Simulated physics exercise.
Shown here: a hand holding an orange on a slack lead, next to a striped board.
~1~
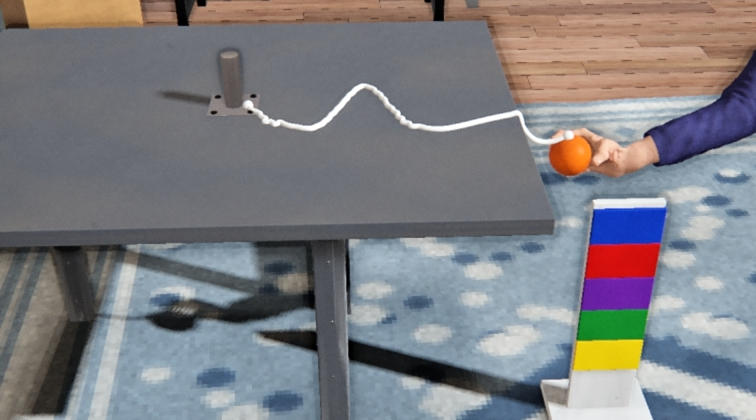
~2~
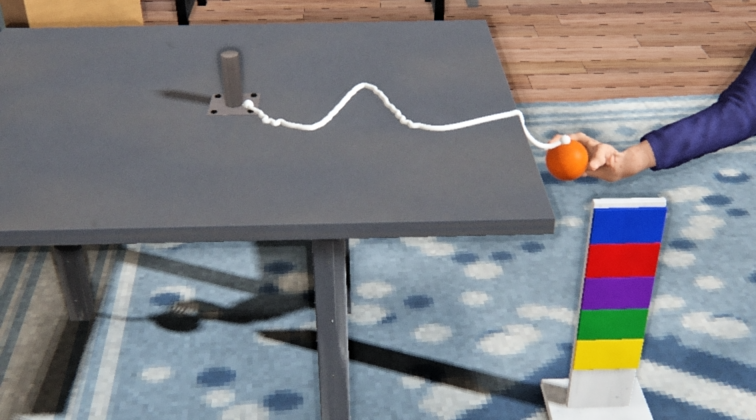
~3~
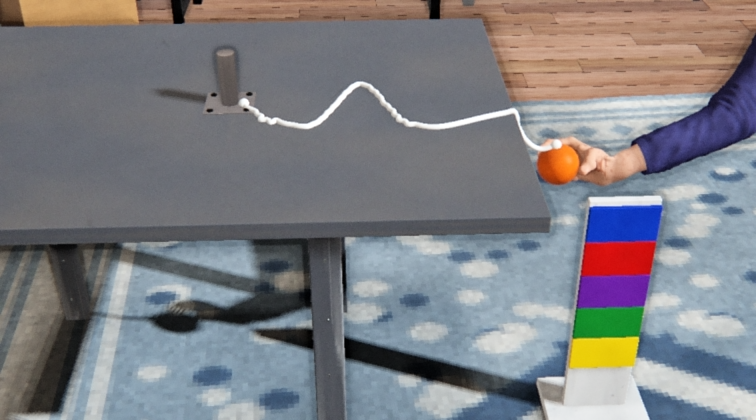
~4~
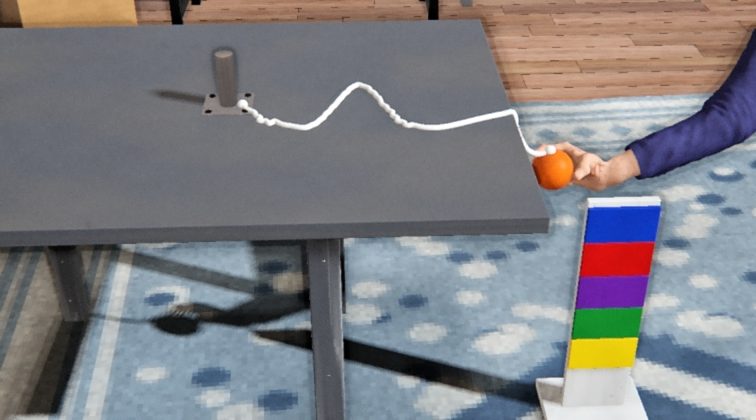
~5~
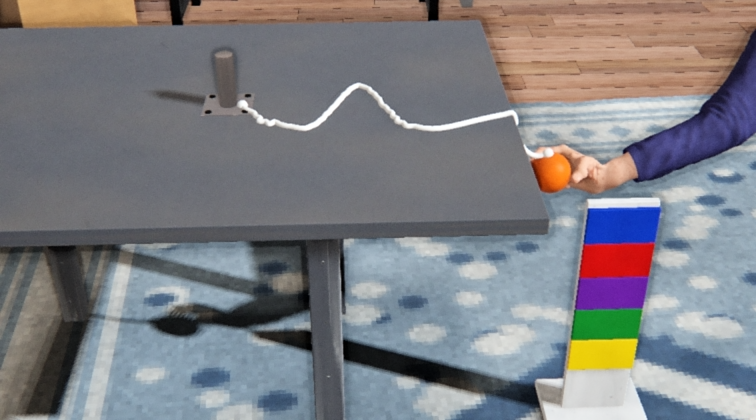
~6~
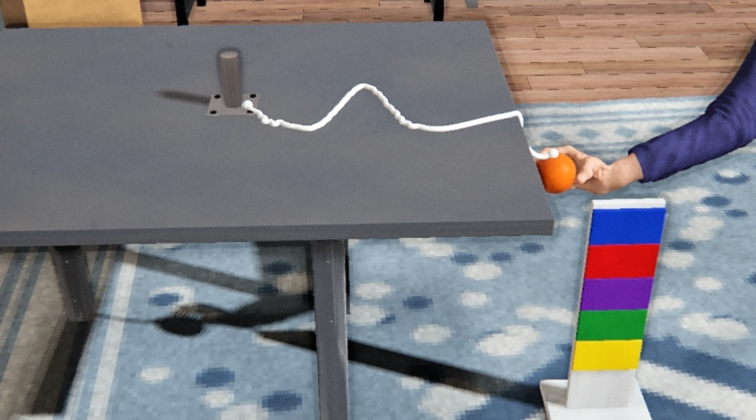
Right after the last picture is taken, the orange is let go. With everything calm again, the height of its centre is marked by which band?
By the green band.
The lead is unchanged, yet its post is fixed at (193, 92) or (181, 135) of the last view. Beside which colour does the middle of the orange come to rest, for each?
One after the other, purple; purple.
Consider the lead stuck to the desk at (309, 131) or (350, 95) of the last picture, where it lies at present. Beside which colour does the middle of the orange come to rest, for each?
In order: Purple; red.
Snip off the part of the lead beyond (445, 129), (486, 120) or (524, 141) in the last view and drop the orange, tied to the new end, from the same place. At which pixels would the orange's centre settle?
Close to (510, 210) first, close to (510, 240) next, and close to (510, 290) last.
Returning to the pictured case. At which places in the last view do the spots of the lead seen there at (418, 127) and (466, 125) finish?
First: (514, 167). Second: (511, 207).
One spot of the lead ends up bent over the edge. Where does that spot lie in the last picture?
It sits at about (391, 108).
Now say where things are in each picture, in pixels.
In the first picture, orange (570, 155); blue (628, 228); red (623, 262); purple (618, 295); green (613, 326); yellow (608, 356).
In the second picture, orange (567, 160); lead through (265, 121) (331, 115) (374, 89) (409, 123) (497, 117).
In the third picture, orange (558, 164).
In the fourth picture, orange (552, 169); lead through (259, 121) (326, 114) (369, 88) (404, 123) (492, 116).
In the fifth picture, orange (550, 172).
In the sixth picture, orange (555, 173); lead through (264, 122) (330, 115) (374, 90) (409, 124) (496, 118).
Early on, orange near (525, 317); level with green.
Midway, orange near (479, 312); level with green.
Near the end, orange near (513, 324); level with green.
Finally, orange near (498, 322); level with green. Its centre hangs level with the green band.
